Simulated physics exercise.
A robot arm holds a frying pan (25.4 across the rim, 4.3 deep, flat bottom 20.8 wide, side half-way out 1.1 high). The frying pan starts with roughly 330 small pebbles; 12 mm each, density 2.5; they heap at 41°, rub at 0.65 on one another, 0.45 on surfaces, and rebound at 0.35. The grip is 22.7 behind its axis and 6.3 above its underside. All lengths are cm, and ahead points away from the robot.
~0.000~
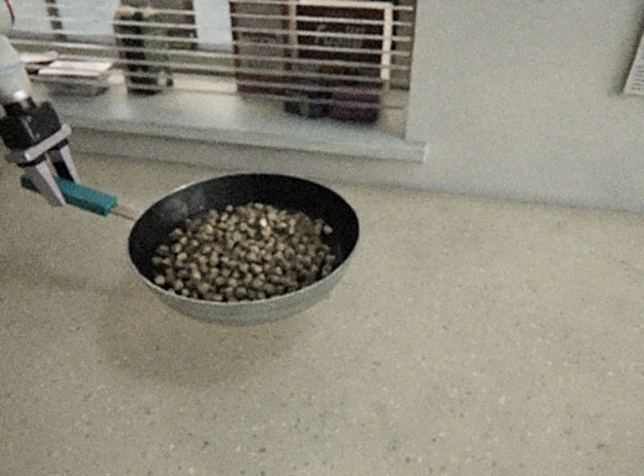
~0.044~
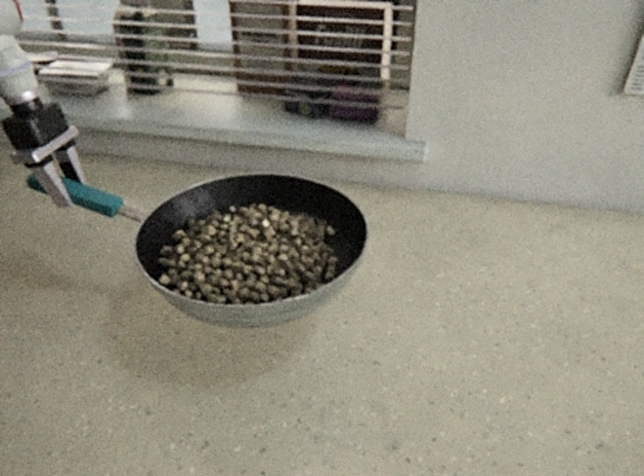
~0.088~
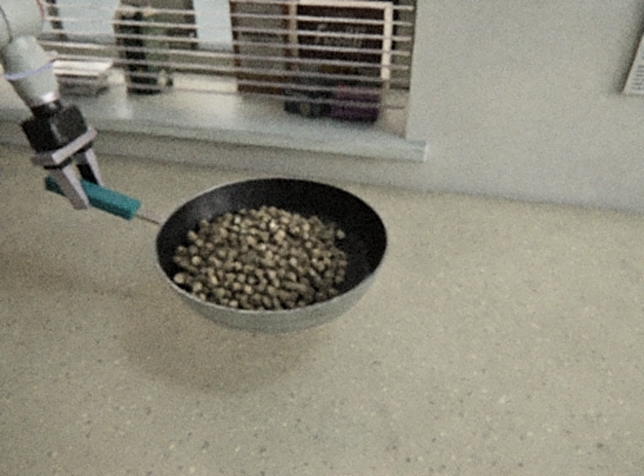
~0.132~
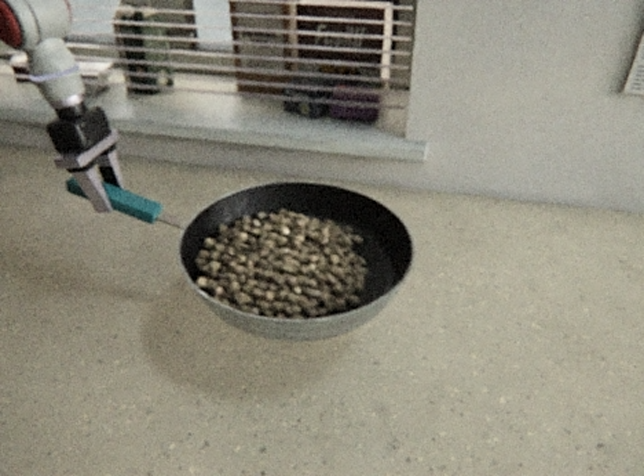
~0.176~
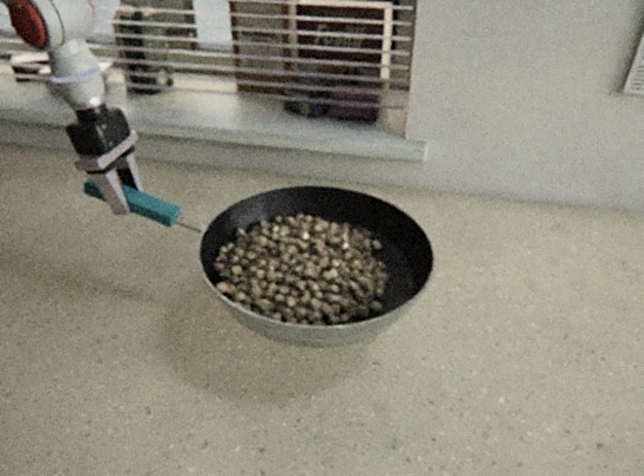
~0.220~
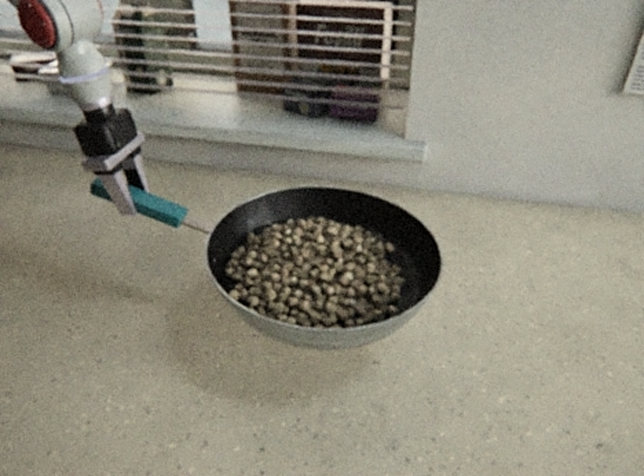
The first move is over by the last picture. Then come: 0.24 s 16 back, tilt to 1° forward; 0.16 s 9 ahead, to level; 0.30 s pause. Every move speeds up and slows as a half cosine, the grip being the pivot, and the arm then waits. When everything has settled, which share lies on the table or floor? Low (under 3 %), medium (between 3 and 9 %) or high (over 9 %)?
A low share, under 3 %, ends on the table or floor.
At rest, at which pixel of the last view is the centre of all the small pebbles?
At about (243, 250).
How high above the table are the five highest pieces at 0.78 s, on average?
About 14 cm.
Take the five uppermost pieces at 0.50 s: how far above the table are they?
About 13 cm.
After 0.50 s, level, highest piece 14 above the table; 330 in the frying pan.
After 0.78 s, level, highest piece 14 above the table; 330 in the frying pan.
After 1.12 s, level, highest piece 14 above the table; 330 in the frying pan.
After 2.17 s, level, highest piece 14 above the table; 330 in the frying pan.
In the end, 330 in the frying pan. That is 0 % on the table or floor.
